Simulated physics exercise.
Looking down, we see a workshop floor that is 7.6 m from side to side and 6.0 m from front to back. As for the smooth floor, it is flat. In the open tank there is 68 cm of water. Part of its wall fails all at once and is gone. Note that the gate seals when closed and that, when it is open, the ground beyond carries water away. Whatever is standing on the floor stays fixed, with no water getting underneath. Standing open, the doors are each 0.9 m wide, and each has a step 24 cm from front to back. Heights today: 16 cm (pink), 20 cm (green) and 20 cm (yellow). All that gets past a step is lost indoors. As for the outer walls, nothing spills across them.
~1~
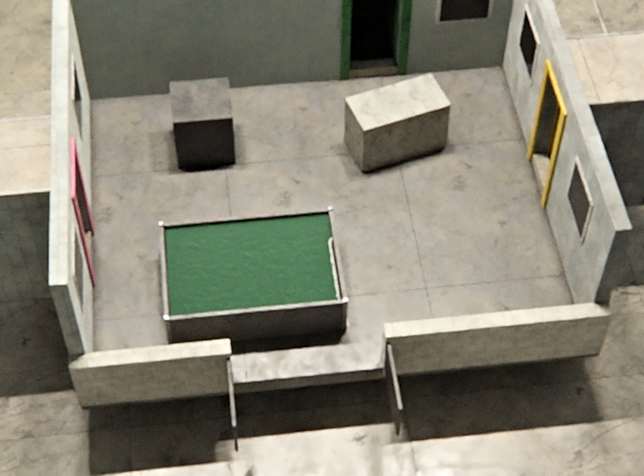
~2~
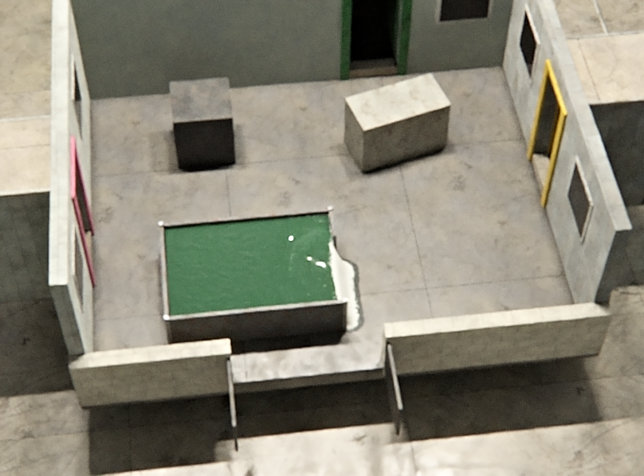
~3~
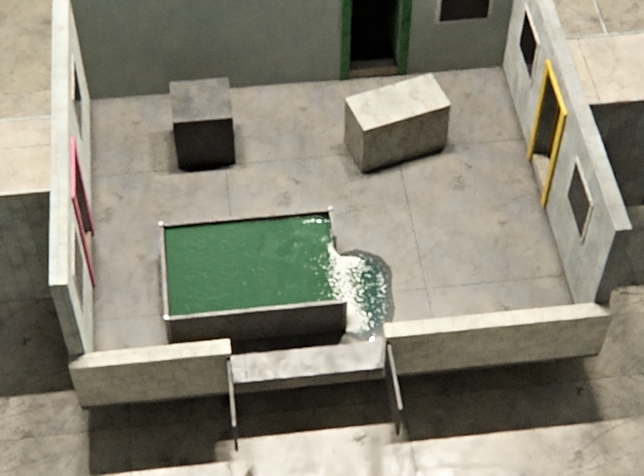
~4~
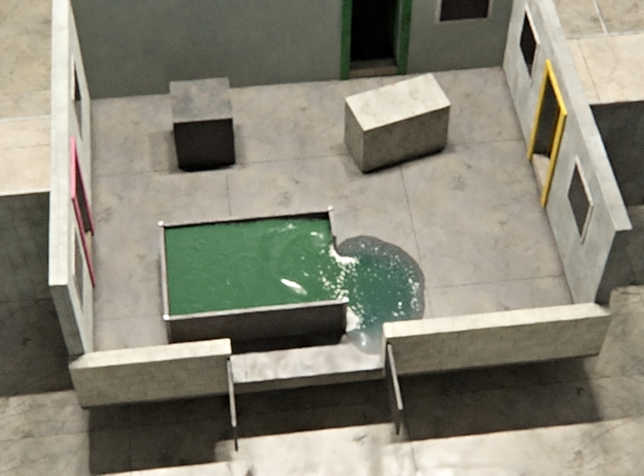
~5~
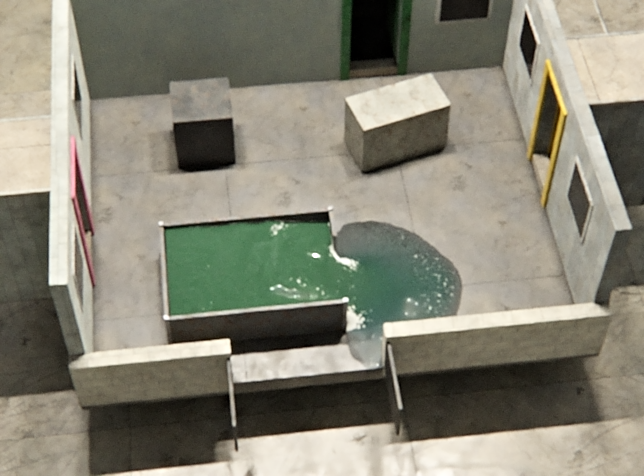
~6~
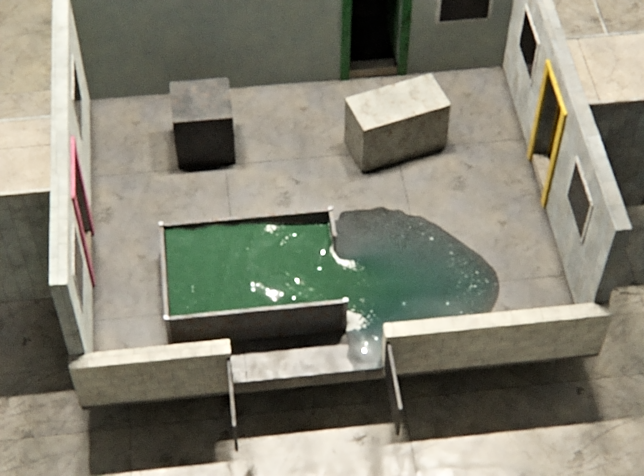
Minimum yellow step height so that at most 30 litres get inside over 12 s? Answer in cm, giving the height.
Close to 12 cm.
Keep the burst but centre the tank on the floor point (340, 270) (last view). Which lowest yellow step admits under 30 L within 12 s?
Some 11.5 cm.
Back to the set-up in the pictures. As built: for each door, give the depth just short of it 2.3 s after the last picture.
Pink door: 0 cm; green door: 0 cm; yellow door: 20 cm.
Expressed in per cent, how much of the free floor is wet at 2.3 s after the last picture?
Close to 35 per cent of it is wet.
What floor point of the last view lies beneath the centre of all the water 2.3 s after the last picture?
(394, 273) or so.
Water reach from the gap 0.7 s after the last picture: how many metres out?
I make it some 4.0 m.
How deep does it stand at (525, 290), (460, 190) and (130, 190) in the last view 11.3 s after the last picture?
In that order: 7, 10 and 7 cm.
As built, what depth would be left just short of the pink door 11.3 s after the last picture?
Roughly 9.5 cm deep.
Then, 0.7 s after the last picture water covers 25 % of the floor, deepest (44 cm) near (582, 334); it has not reached the yellow door.
Then, 2.3 s after the last picture water covers 35 % of the floor, deepest (39 cm) near (565, 316); 20 cm at the yellow door, 0 litres in over its 20 cm step.
Then, 11.3 s after the last picture water covers 100 % of the floor, deepest (13 cm) near (250, 171); 10 cm at the yellow door, 1 litre in over its 20 cm step.
At the yellow door as built, the water peaked near 20 cm, 2.3 s after the last picture.
Run again over the same 12 s with other heights there, 50 litres in over 10 cm, 18 litres over 13.5 cm. The limit of 30 litres is kept from about 12 cm up.
